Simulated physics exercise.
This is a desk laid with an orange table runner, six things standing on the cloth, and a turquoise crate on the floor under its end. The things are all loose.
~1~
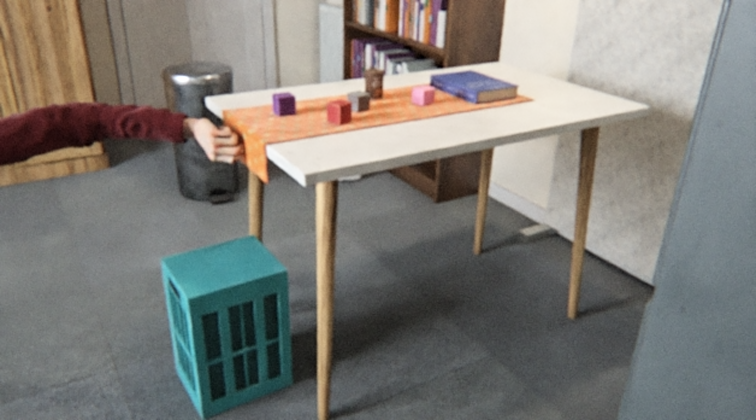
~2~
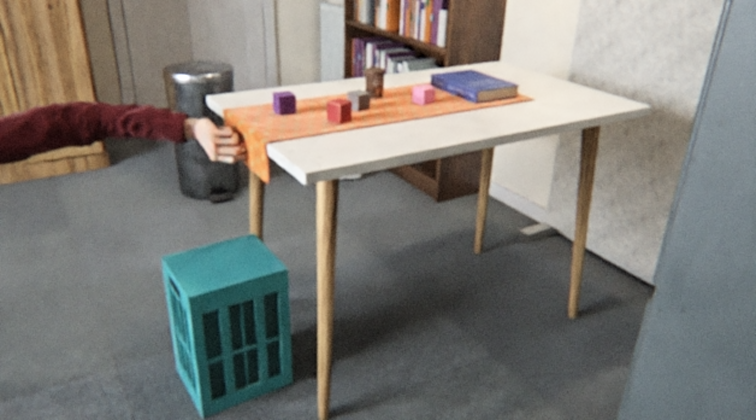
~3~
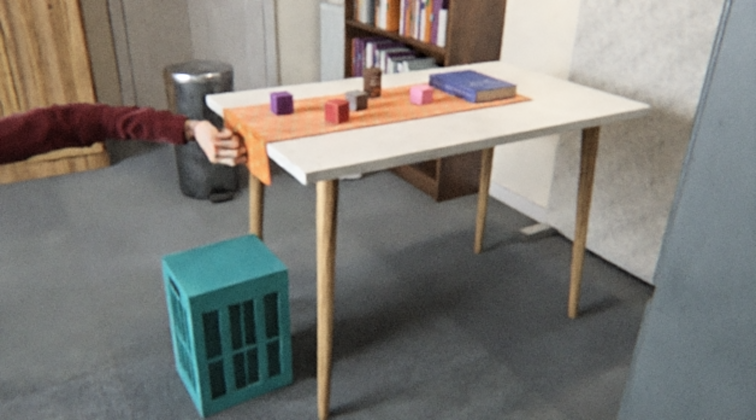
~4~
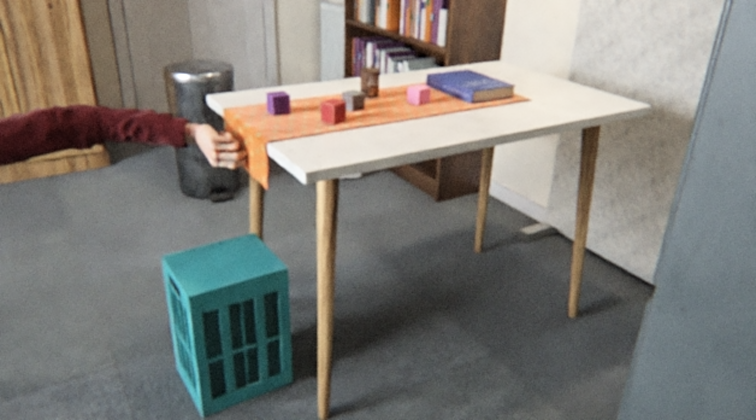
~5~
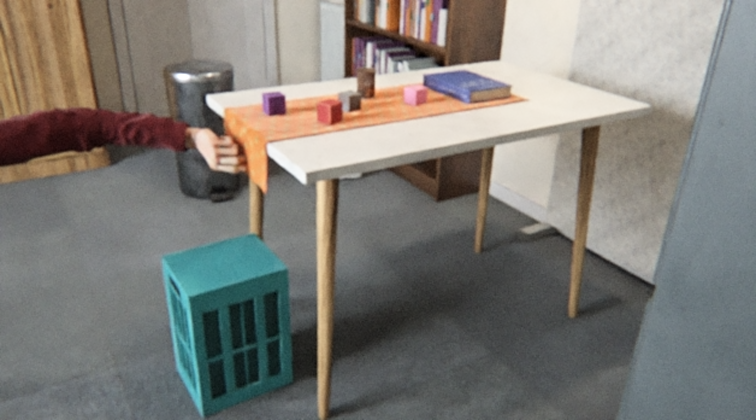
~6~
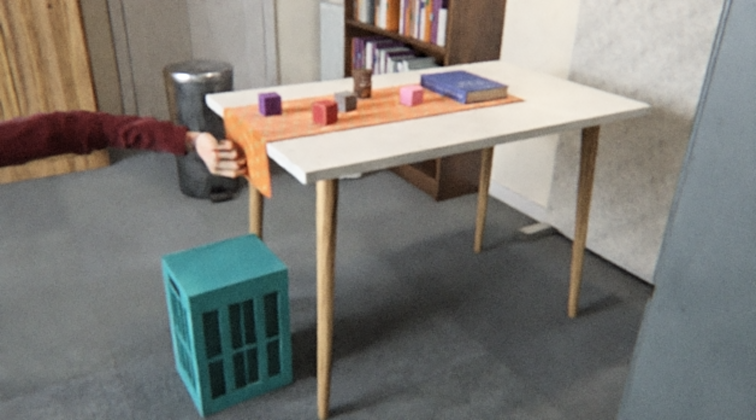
A hand slowly pulls an orange runner slightly left, carrying the cubes, can and book along.
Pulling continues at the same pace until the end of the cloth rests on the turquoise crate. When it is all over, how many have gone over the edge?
Drops: Two.
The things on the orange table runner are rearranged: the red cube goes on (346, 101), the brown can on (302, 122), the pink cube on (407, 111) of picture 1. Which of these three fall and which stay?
Record - red cube retained; brown can lost; pink cube retained.
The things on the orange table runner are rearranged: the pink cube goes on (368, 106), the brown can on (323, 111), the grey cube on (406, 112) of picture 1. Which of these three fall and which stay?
Pink cube kept, brown can dropped, grey cube kept.
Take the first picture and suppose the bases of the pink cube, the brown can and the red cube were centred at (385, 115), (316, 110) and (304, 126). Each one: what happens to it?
Pink cube safe, brown can lost, red cube lost.
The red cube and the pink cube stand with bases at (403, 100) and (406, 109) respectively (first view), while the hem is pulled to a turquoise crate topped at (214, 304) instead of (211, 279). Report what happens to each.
Observed: Red cube remains seated; pink cube remains seated.
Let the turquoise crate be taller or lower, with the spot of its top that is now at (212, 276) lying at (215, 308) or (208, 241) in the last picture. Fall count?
Numbers: 3; 1.
Soon after, hem near (248, 228); purple cube gone.
After that, hem on the crate; purple cube and red cube gone.
In the end, hem on the crate; purple cube and red cube gone. The answer is two.
